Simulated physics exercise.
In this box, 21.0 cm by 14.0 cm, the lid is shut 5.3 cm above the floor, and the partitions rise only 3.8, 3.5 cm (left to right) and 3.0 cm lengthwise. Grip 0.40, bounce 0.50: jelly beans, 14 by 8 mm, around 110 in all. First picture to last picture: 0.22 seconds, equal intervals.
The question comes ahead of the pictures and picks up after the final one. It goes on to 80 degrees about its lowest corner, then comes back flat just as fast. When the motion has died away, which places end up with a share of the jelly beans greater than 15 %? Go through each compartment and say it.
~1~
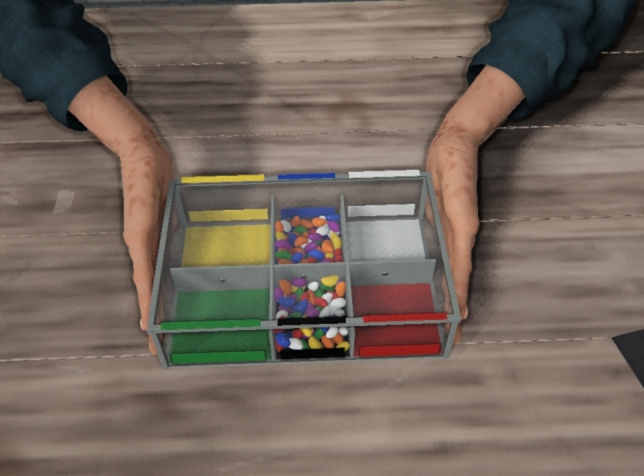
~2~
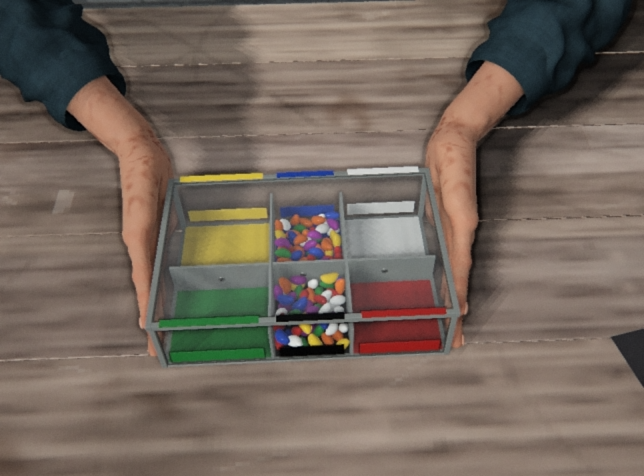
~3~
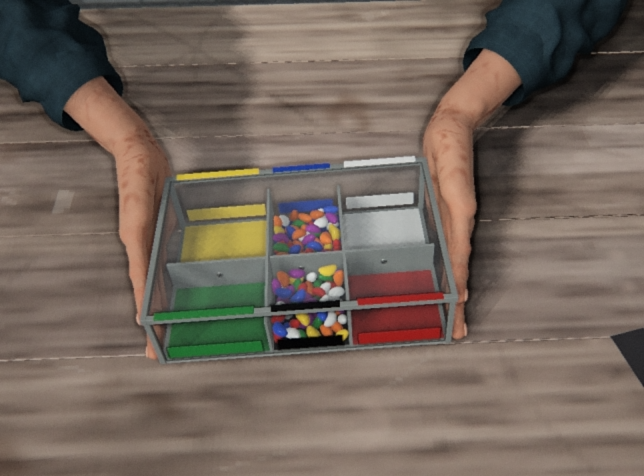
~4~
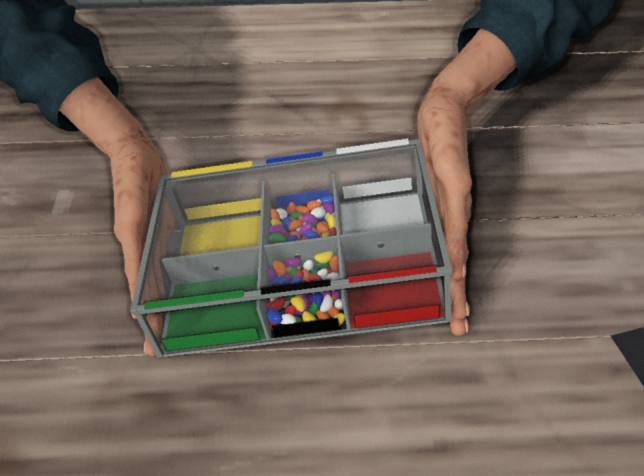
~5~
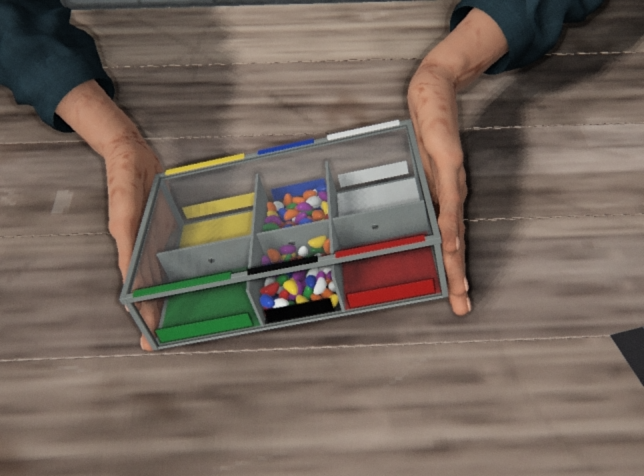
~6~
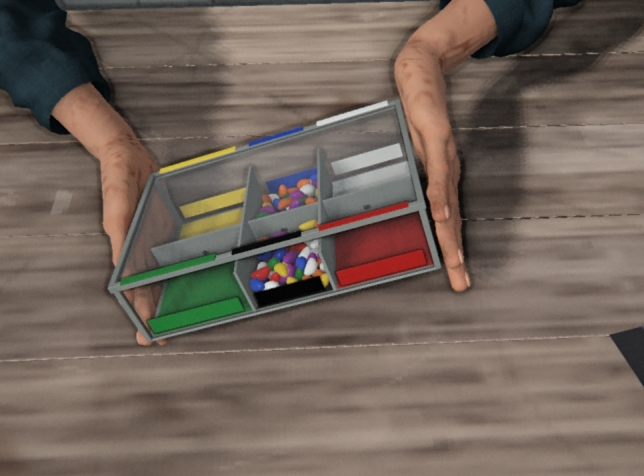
Red compartment - no; blue compartment - yes; green compartment - no; yellow compartment - yes; white compartment - no; black compartment - yes.
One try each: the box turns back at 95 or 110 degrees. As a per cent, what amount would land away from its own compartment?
Roughly 40 percent, then roughly 40 percent.
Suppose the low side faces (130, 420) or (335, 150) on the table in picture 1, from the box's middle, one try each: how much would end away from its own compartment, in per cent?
That would be close to 30 per cent, then close to 25 per cent.
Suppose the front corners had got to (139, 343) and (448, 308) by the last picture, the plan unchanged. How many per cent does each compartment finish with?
So it works out as red at 0 percent, blue at 30 percent, green at 20 percent, yellow at 0 percent, white at 0 percent and black at 50 percent.
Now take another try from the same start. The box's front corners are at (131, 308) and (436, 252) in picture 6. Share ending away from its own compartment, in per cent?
Estimate: Around 20 %.
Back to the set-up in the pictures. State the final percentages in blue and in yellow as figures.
Blue 45 %, yellow 25 %.
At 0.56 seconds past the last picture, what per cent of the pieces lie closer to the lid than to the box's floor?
About 30 %.
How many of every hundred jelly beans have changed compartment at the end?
Roughly 30 in a hundred.
Then, 0.56 s after the last picture, tilt 79 degrees; blue 50 %, yellow 5 %, black 45 %.
Then, 0.93 s after the last picture, tilt 33 degrees; blue 45 %, yellow 25 %, black 30 %.
Then, 1.39 s after the last picture, tilt 0 degrees; blue 45 %, yellow 25 %, black 30 %.
In the end, red 0 %, blue 45 %, green 0 %, yellow 25 %, white 0 %, black 30 %.
